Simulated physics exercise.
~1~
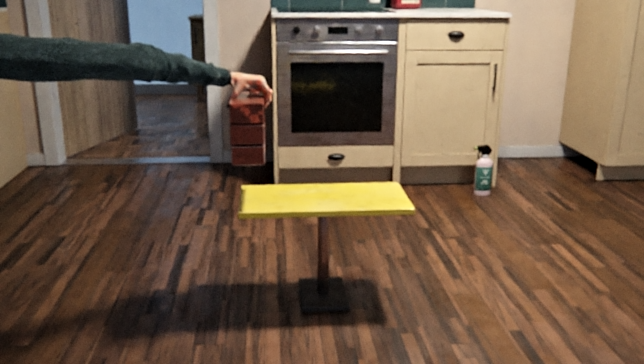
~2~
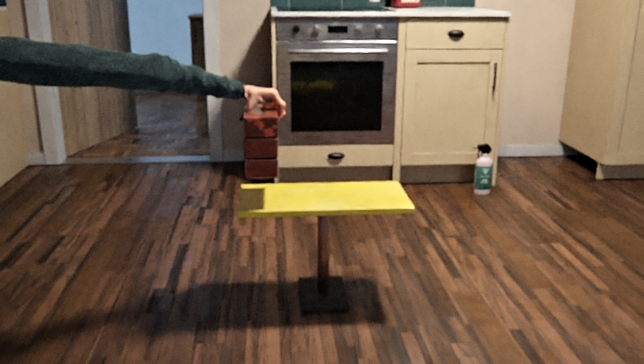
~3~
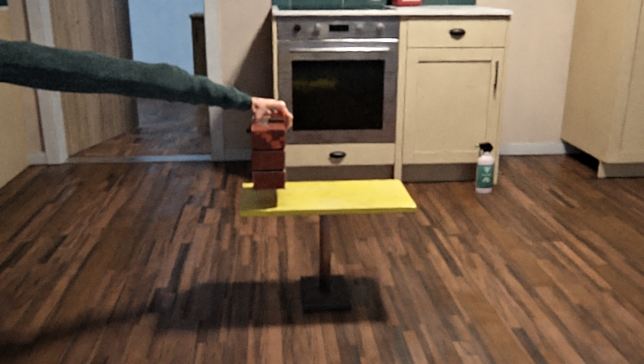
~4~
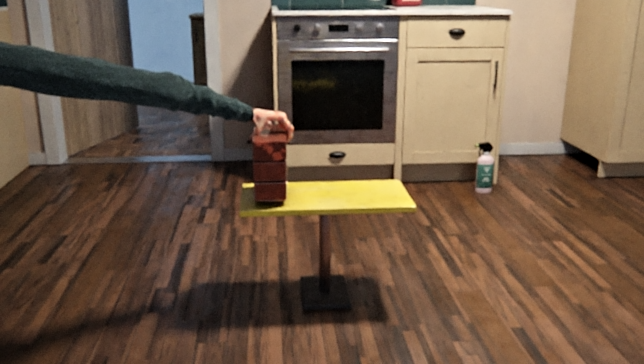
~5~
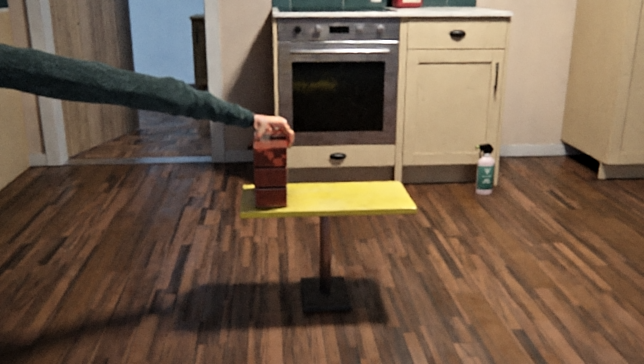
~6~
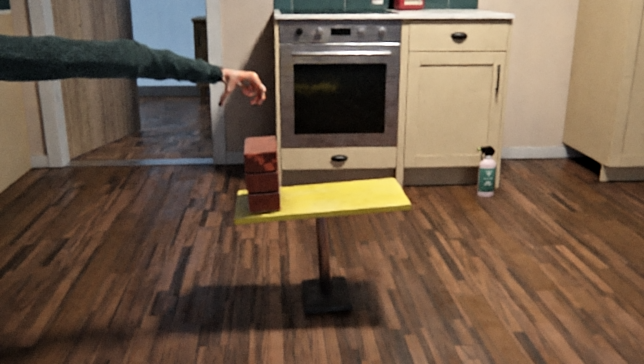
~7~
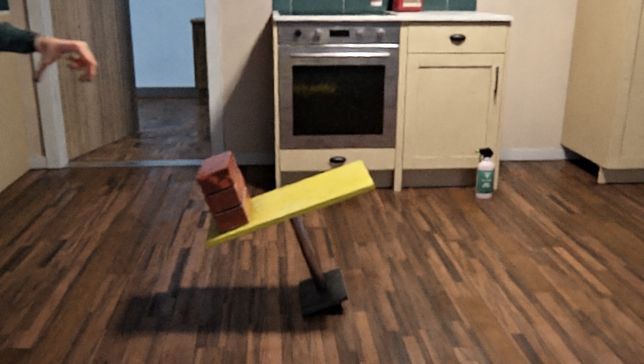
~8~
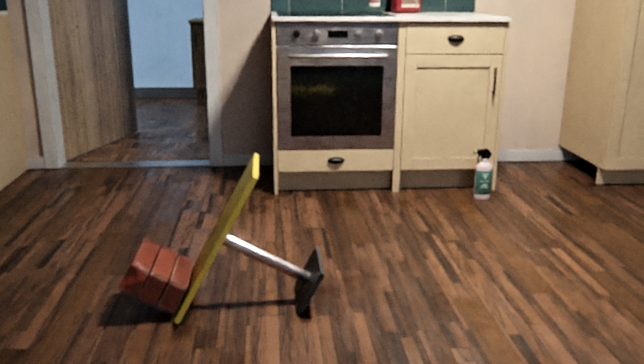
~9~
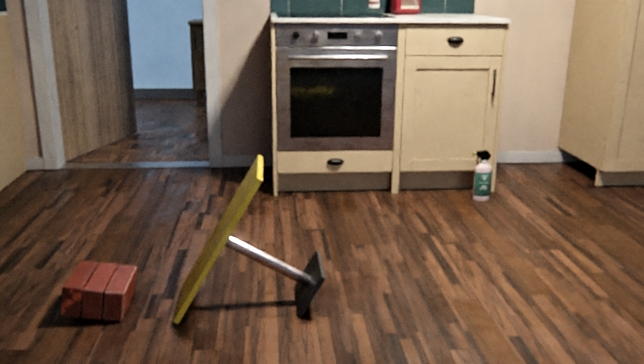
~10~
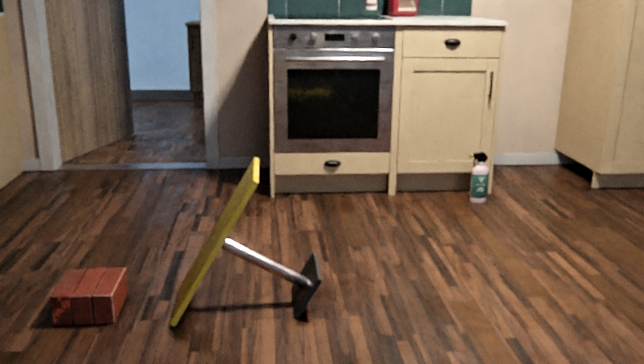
At the start, an arm in a dark green sleeve holds a stack of reddish bricks beside a small yellow side table on a wooden kitchen floor, with an oven behind. The hand moves the bricks right and lowers them onto the left end of the tabletop. It then lets go and draws back to the left. The table tips left, carrying the bricks down with it. The bricks slide off and come to rest on the floor at the left, while the table ends tilted over, its top edge on the floor and its base raised on edge.
